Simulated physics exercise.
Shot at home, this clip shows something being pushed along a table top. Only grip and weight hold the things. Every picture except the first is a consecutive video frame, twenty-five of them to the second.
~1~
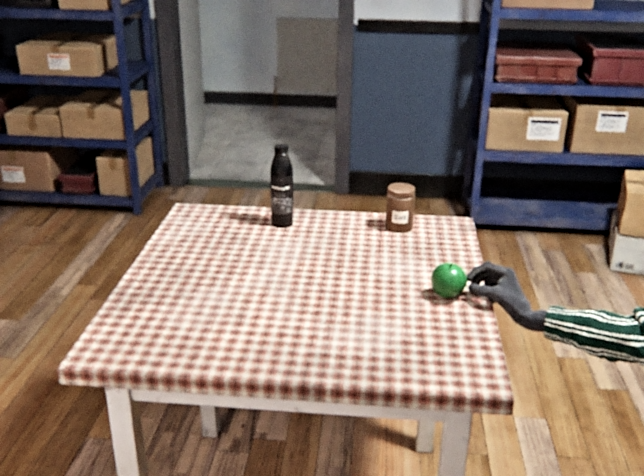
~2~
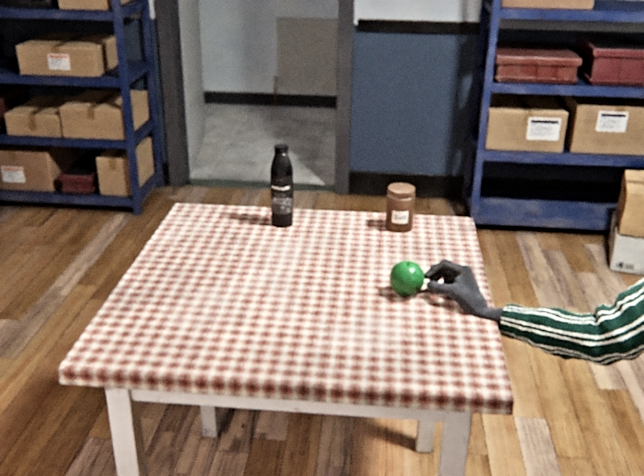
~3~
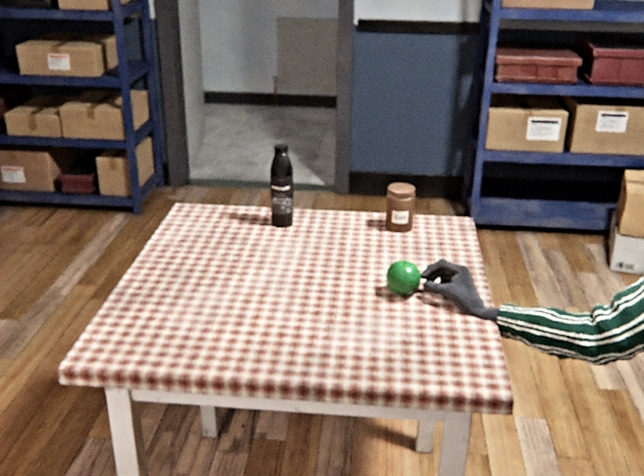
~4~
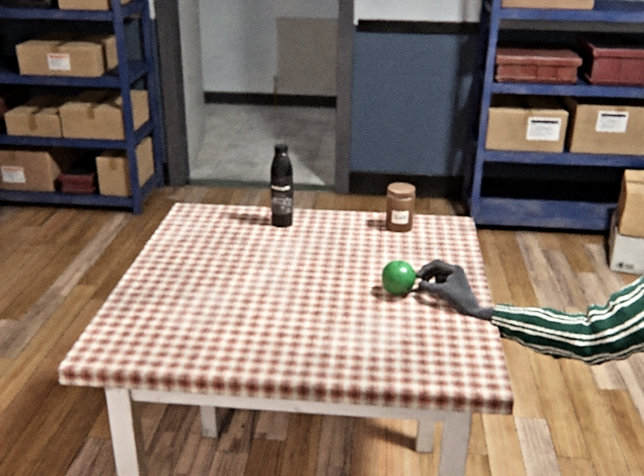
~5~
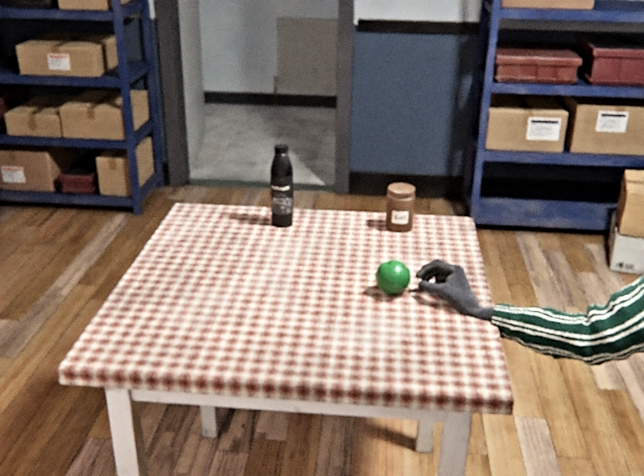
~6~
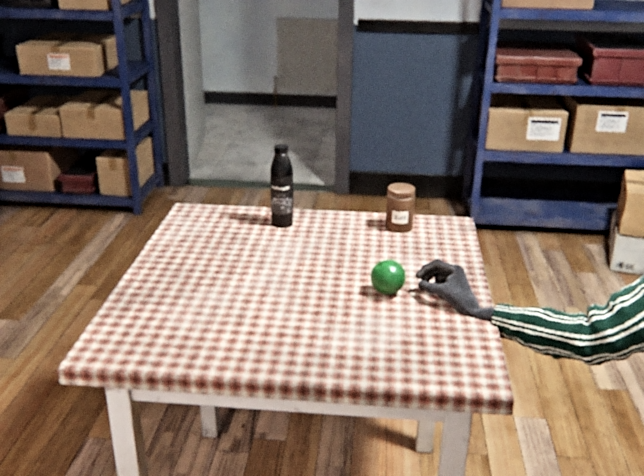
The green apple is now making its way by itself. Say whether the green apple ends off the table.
You'll see it is on the table when it's all over.
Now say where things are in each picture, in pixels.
The first frame shows under the hand; green apple (449, 280).
The second frame shows under the hand; green apple (407, 278).
The third frame shows under the hand; green apple (403, 278).
The fourth frame shows green apple (398, 277).
The fifth frame shows green apple (393, 277).
The sixth frame shows green apple (388, 277) moved a little.
Then, 0.10 s later than the last frame, green apple moved a little near (377, 277).
Then, 0.20 s later than the last frame, green apple moved about its own width near (369, 276).
Then, 0.30 s later than the last frame, green apple moved about its own width near (363, 276).
Then, 0.50 s later than the last frame, green apple moved about its own width near (358, 276).
When it is over, moved from the start, green apple. End places, in pixels of the last picture, green apple near (358, 276).
